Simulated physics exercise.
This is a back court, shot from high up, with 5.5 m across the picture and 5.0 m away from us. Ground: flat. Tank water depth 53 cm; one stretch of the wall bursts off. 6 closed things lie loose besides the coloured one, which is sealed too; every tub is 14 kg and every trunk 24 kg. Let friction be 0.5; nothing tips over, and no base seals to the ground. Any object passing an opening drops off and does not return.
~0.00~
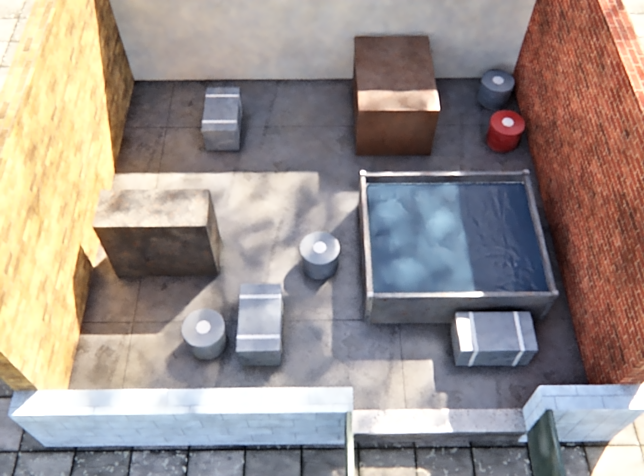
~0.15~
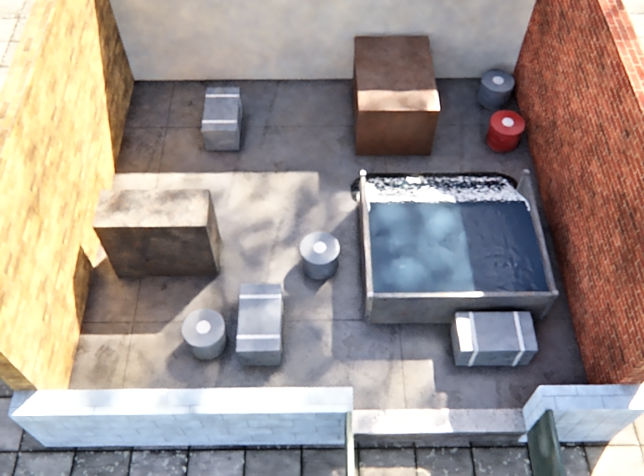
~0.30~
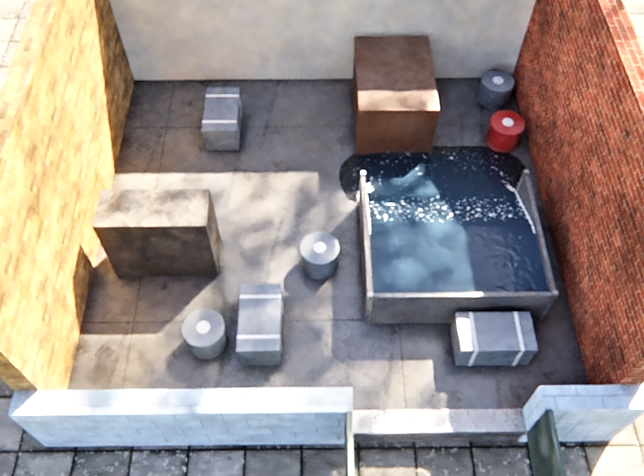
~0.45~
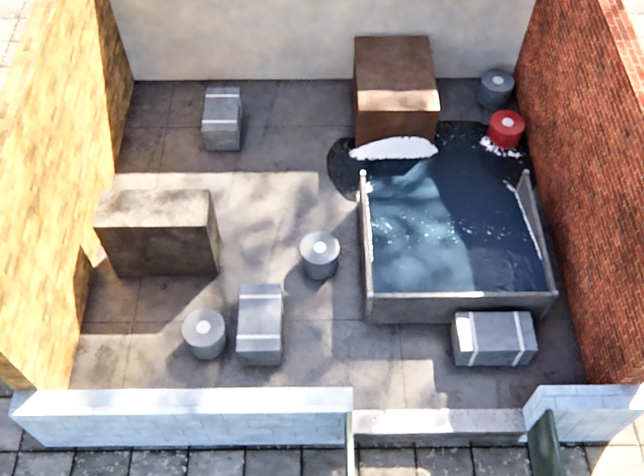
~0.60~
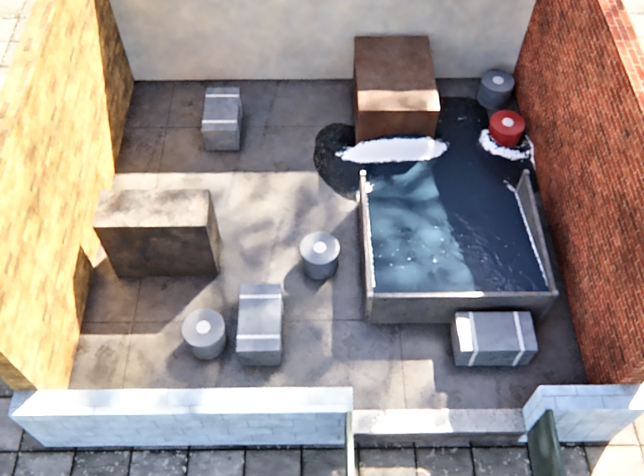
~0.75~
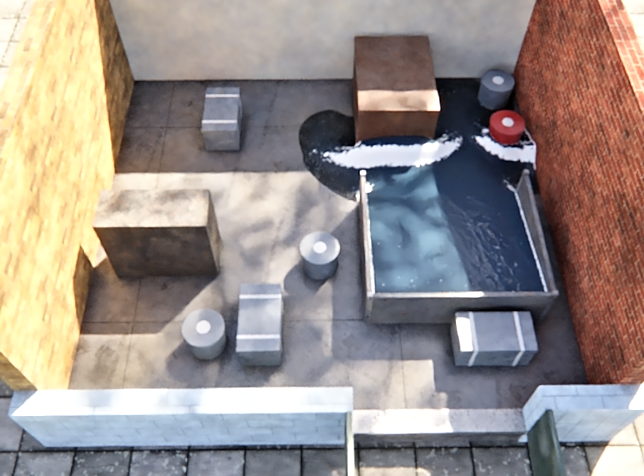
Water bursts over the far side of a raised tank at the right of a walled back court, seen from high up by a still camera. Around it sit a brown block, a red tub, grey tubs and strapped grey trunks, with a dull brown block at left. The dark water spreads past the brown block's base and around the red tub, foaming white, while every object stays put.
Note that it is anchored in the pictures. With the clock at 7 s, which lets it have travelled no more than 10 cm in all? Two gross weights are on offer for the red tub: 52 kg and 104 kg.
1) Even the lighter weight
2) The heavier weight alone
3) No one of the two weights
The heavier weight alone.
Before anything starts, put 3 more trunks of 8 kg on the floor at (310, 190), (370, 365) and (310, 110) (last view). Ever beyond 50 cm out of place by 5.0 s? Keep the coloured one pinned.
In the given order, I'd say greater, smaller, greater.
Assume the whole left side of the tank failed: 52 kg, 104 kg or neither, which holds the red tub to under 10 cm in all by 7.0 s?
Note: Low mass sufficient.
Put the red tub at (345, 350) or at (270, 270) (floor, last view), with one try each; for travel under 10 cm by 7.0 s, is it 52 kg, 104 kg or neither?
Well, the little one does for the first, the little one does for the second.
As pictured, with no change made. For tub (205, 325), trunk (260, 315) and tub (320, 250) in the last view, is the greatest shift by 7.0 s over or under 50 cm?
Below the mark, below the mark, below the mark.
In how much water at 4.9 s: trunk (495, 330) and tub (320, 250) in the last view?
Roughly 2 and 1 cm.
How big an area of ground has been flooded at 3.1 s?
At that time the wet patch spans about 18 m2.
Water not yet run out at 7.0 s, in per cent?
Remaining: Approx. 98 per cent.
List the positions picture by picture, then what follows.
The first frame shows the red tub at (508, 123), on the bottom; water covers 3.1 m2; 0 of 7 have shifted.
The second frame shows the red tub at (508, 123), on the bottom; water covers 4.0 m2; 0 of 7 have shifted.
The third frame shows the red tub at (508, 123) rests on the ground; 5.0 m2 under water; 0 of 7 have shifted.
The fourth frame shows the red tub at (508, 123) rests on the ground; 5.7 m2 under water; 0 of 7 have shifted.
The fifth frame shows the red tub at (508, 123) rests on the ground; 6.4 m2 under water; 0 of 7 have shifted.
The sixth frame shows the red tub at (508, 123) rests on the ground; 7.1 m2 under water; 0 of 7 have shifted.
After 1.4 s the red tub would be 8 cm from its start with 52 kg and 0 cm from its start with 104 kg; 19 cm of water round it then.
After 3.1 s the red tub would be 51 cm from its start with 52 kg and 0 cm from its start with 104 kg; 23 cm of water round it then.
After 4.9 s the red tub would be 52 cm from its start with 52 kg and 0 cm from its start with 104 kg; 12 cm of water round it then.
After 7.0 s the red tub would be 52 cm from its start with 52 kg and 0 cm from its start with 104 kg; 9 cm of water round it then.
